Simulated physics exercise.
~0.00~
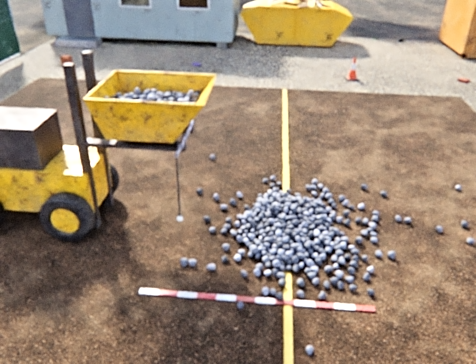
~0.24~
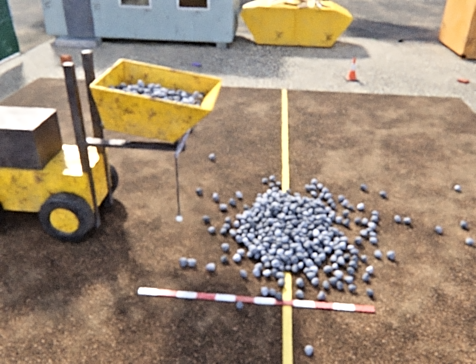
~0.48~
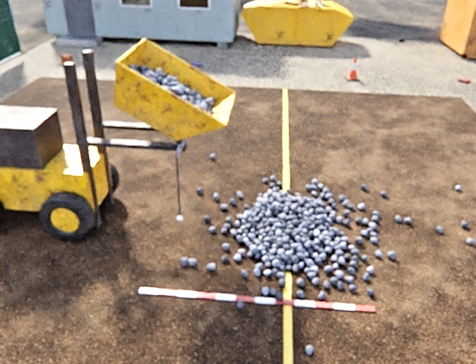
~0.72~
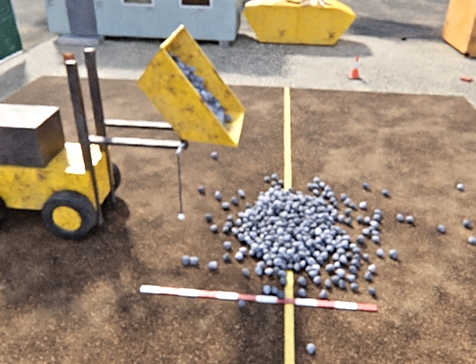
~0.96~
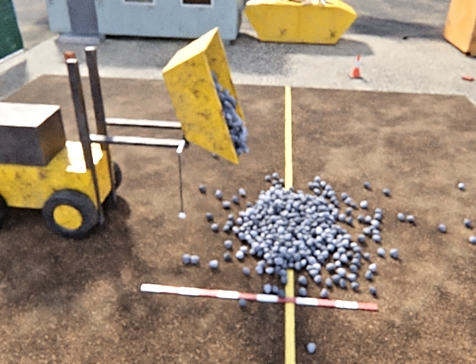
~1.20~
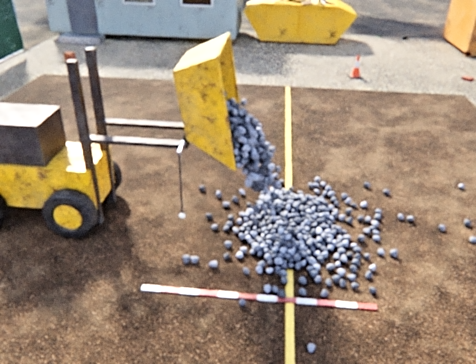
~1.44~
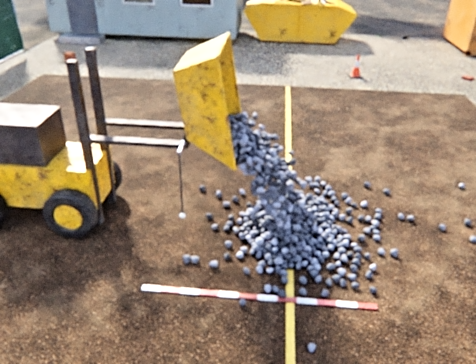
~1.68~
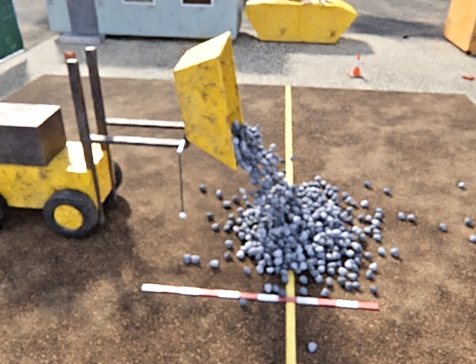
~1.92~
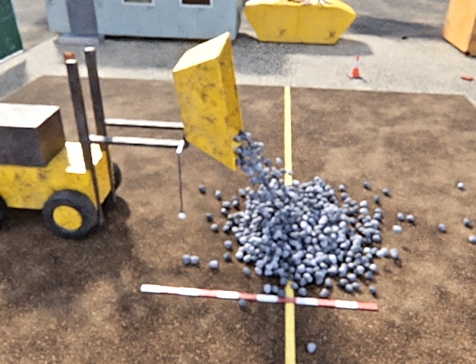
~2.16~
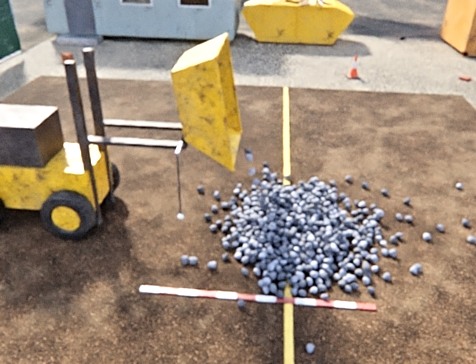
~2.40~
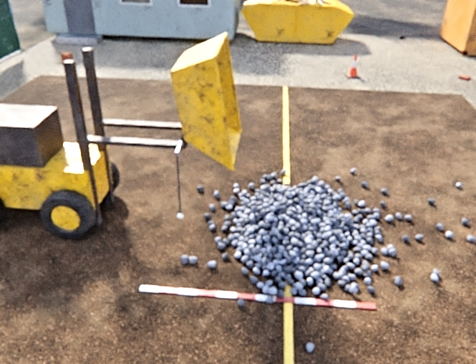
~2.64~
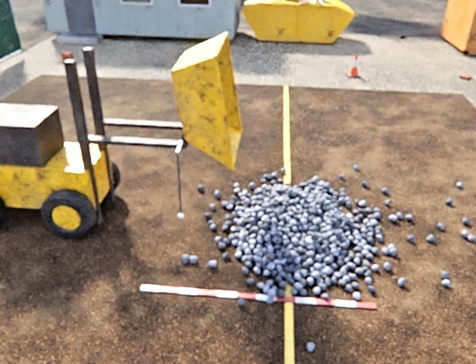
At the start, a yellow forklift on the left holds up a yellow skip of grey rounded stones, beside a loose heap lying across a yellow line on brown ground. The skip swings over to the right, tipping steadily steeper while the stones stay inside at first. Once it is nearly upright, the stones slide out over its lower edge and pour onto the near side of the heap. The stream thins and stops as the pile grows broader and a few stones scatter to the right. Finally the empty-looking skip hangs steeply tipped beside a larger heap covering both sides of the line.
